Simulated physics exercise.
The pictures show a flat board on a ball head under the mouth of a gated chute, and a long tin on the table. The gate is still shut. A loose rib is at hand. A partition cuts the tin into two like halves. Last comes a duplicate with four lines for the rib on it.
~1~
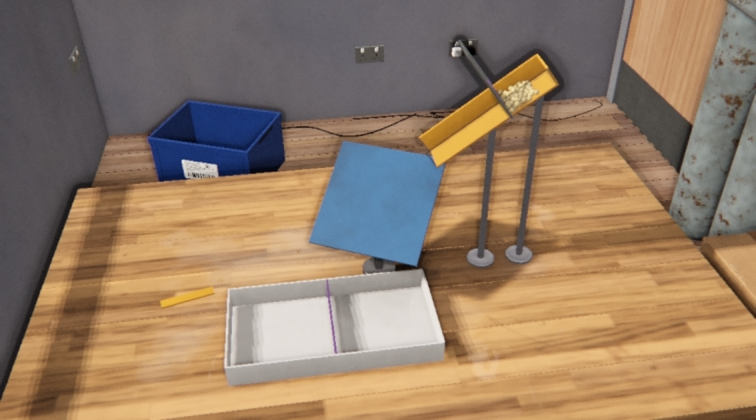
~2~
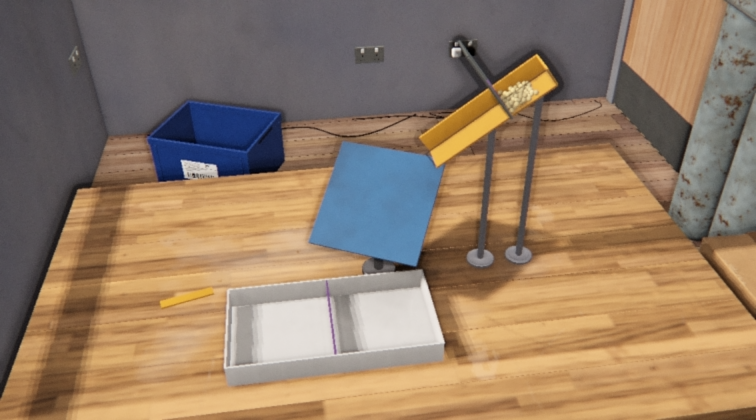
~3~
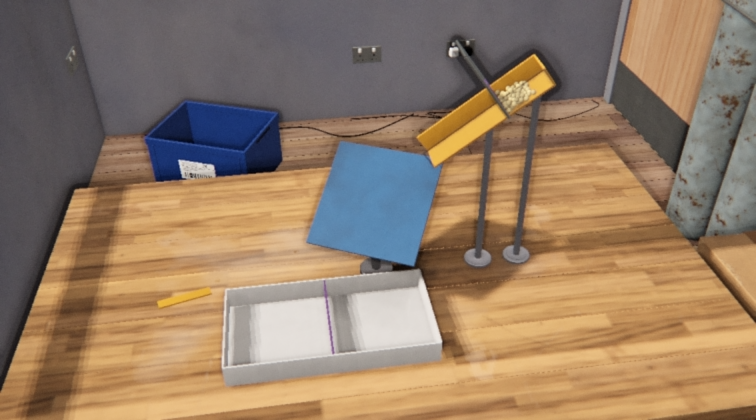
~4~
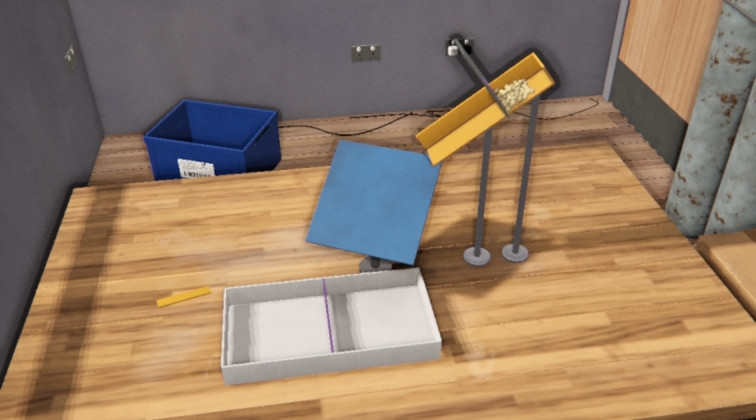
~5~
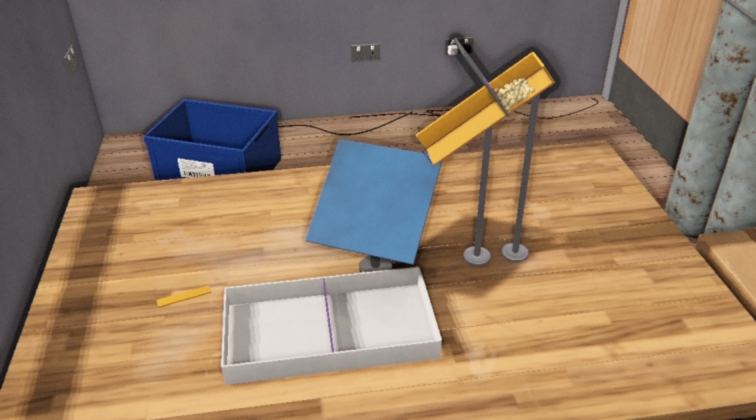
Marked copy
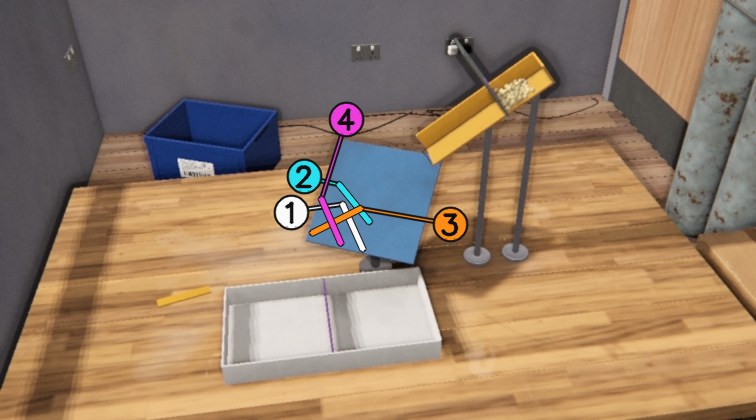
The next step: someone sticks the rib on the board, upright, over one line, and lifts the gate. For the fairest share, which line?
3.
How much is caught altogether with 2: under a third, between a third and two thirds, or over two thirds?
Over two thirds.
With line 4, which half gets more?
Right.
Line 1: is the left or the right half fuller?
The right half.
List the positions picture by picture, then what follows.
Load behind the gate (515, 93), soya beans; lip of the chute (434, 159), sloping fairly steeply, in the first picture.
Middle of the board (378, 200), tilted fairly steeply; middle of its low edge (361, 254); of its high edge (394, 150), in the second picture.
Front corners of the tin (223, 368) and (441, 342); front end of its middle wall (334, 355); gate still shut (490, 89), in the third picture.
Middle of the load (511, 91); lip (431, 158), in the fourth picture.
Middle of the load (511, 90); lip (430, 157), in the fifth picture.
On the marked copy, line 1 from (342, 204) to (362, 248); line 2 from (339, 184) to (369, 221); line 3 from (360, 208) to (312, 232); line 4 from (321, 199) to (340, 243).
Choosing 1, of what is caught, just a few in the left half, almost all in the right.
Choosing 2, of what is caught, just a few in the left half, almost all in the right.
Choosing 3, of what is caught, roughly half in the left half, roughly half in the right.
Choosing 4, of what is caught, about a tenth in the left half, the larger part in the right.
